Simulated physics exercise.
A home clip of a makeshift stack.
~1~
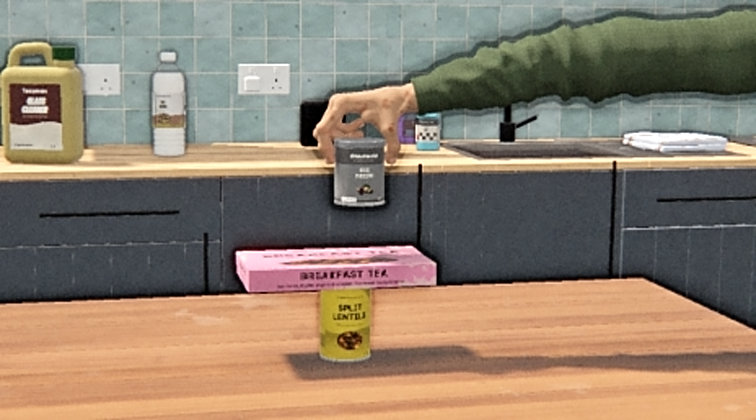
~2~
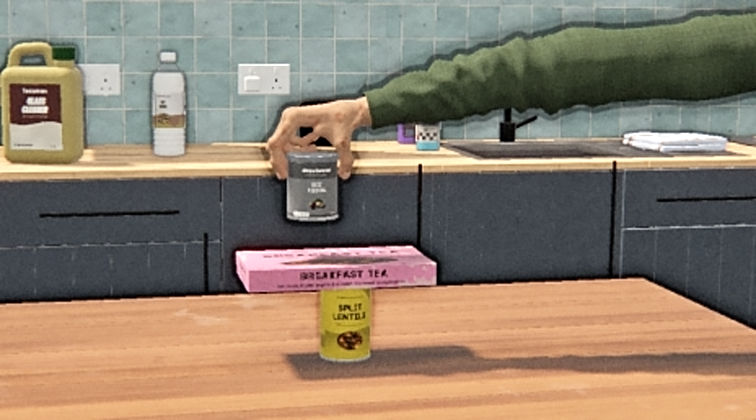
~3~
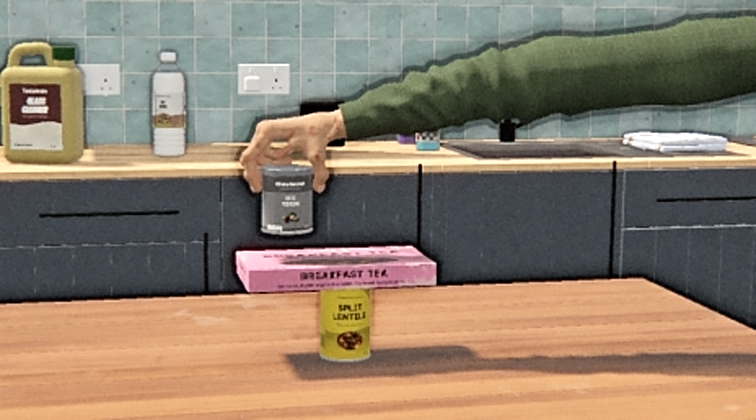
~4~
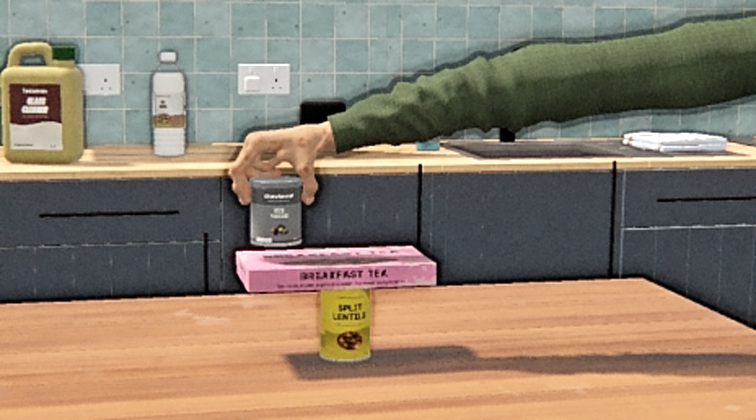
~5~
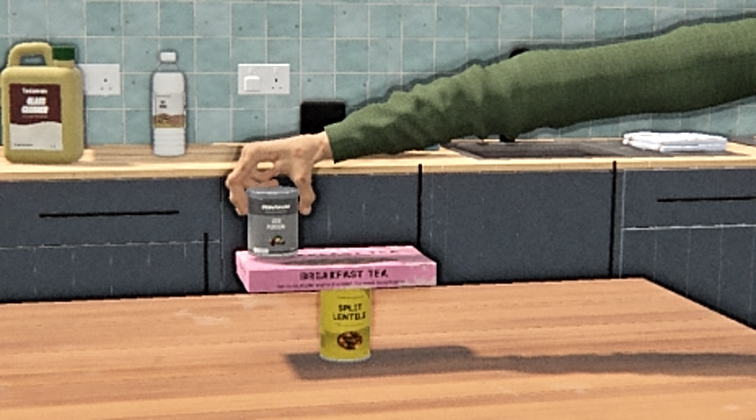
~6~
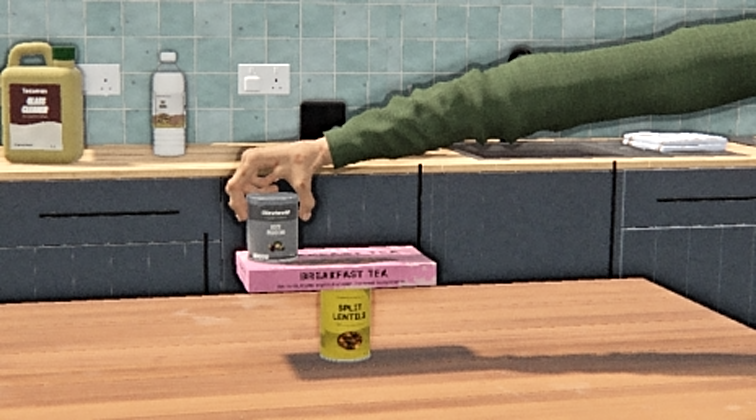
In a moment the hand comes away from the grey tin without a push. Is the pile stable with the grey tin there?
It comes apart.
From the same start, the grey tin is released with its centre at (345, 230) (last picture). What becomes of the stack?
Then it keeps its balance.
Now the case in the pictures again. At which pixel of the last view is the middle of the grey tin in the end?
Near (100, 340).
Then, 0.50 s past the last view, grey tin now fallen; pink packet rocked 61° from its first pose.
Then, 0.70 s past the last view, pink packet now fallen.
Finally, fallen, pink packet and grey tin; yellow tin still in place. Final places as the last picture's camera would see them, grey tin near (101, 341). The stack gives way.
